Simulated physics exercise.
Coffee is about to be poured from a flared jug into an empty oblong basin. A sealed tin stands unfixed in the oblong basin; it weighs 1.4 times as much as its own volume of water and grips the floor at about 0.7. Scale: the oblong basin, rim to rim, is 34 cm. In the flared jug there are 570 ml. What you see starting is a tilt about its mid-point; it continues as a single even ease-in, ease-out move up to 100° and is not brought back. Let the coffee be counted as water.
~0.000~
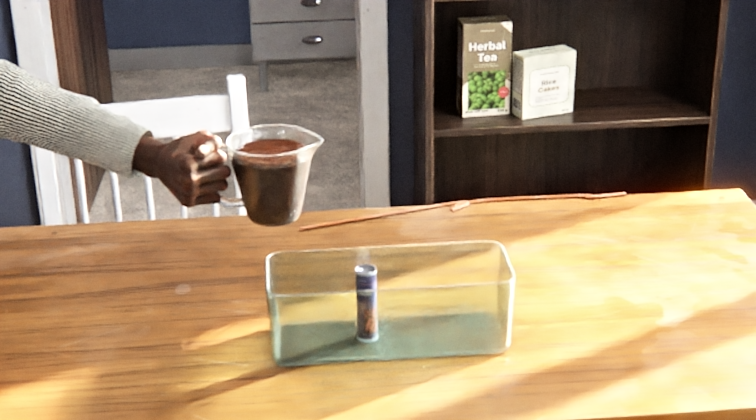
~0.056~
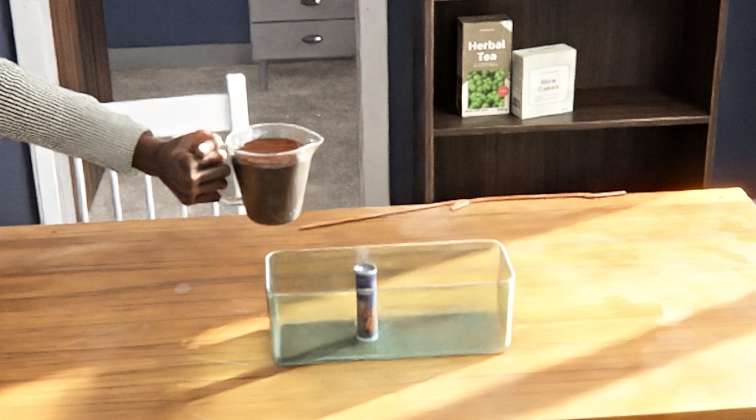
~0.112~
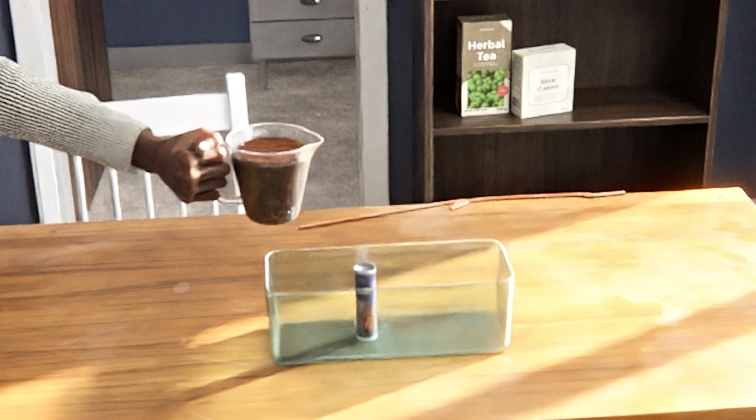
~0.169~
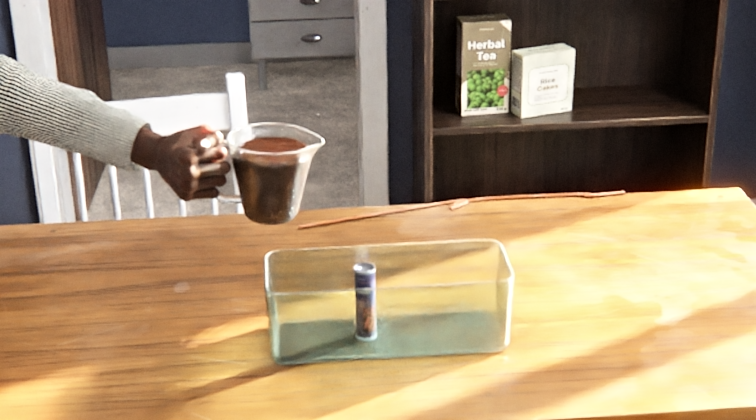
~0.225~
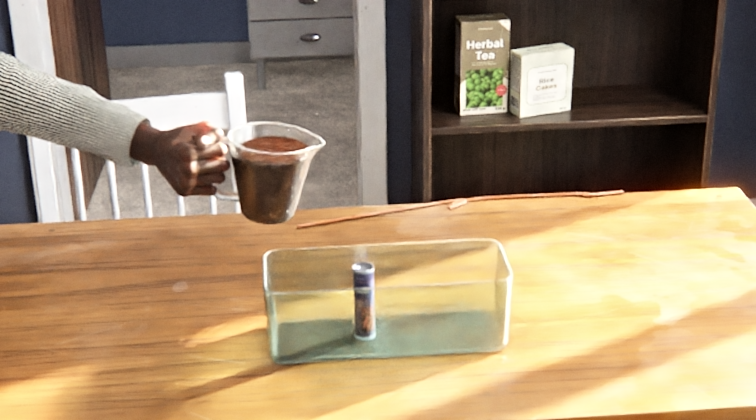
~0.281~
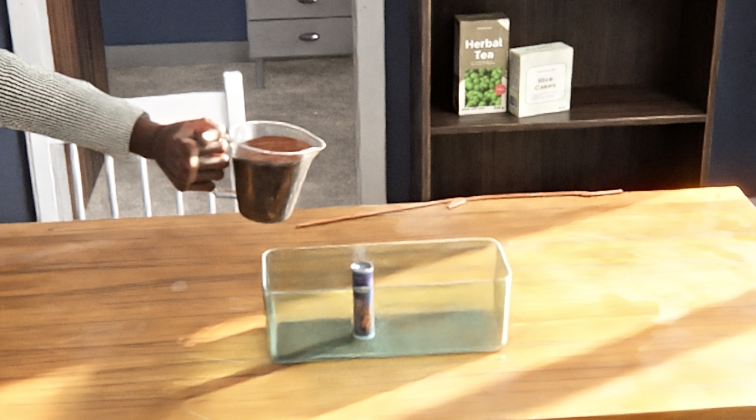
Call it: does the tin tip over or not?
It does not.
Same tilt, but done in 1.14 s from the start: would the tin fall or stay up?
The tin stays balanced.
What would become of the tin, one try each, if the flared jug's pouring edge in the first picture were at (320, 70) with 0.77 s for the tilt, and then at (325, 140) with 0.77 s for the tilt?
Try 1: Still standing; try 2: Tipped over.
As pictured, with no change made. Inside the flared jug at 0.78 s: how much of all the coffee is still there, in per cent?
Close to 76 percent of the liquid remains at that time.
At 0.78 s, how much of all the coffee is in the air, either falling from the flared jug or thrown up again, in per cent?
18 %.
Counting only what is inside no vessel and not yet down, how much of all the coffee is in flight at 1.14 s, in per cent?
Roughly 18 per cent.
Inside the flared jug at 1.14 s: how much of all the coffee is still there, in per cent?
About 22 per cent.
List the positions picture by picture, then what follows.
In the first frame, it leans 0°; its right rim is at (323, 139); the coffee meets the walls at (232, 152) and (311, 149); the oblong basin's rim runs from (267, 275) to (508, 262); the tin's top is at (366, 272).
In the second frame, it leans 0°; its right rim is at (323, 139); the coffee meets the walls at (232, 152) and (310, 148).
In the third frame, it leans 2°; its right rim is at (323, 139); the coffee meets the walls at (232, 150) and (310, 148).
In the fourth frame, it leans 3°; its right rim is at (324, 140); the coffee meets the walls at (233, 150) and (312, 148).
In the fifth frame, it leans 6°; its right rim is at (325, 142); the coffee meets the walls at (233, 150) and (312, 147).
In the sixth frame, it leans 9°; its right rim is at (326, 144); the coffee meets the walls at (235, 150) and (314, 147).
By 0.78 s the tilt is 57° and 76 per cent is still to pour; the tin stands where it began.
By 1.14 s the tilt is 90° and 21 per cent is still to pour; the tin stands where it began.
By 1.52 s the tilt is 100° and 0 per cent is still to pour; the tin stands where it began.
By 1.93 s the tilt is 100° and 0 per cent is still to pour; the tin stands where it began.
At rest the tin stands where it began.
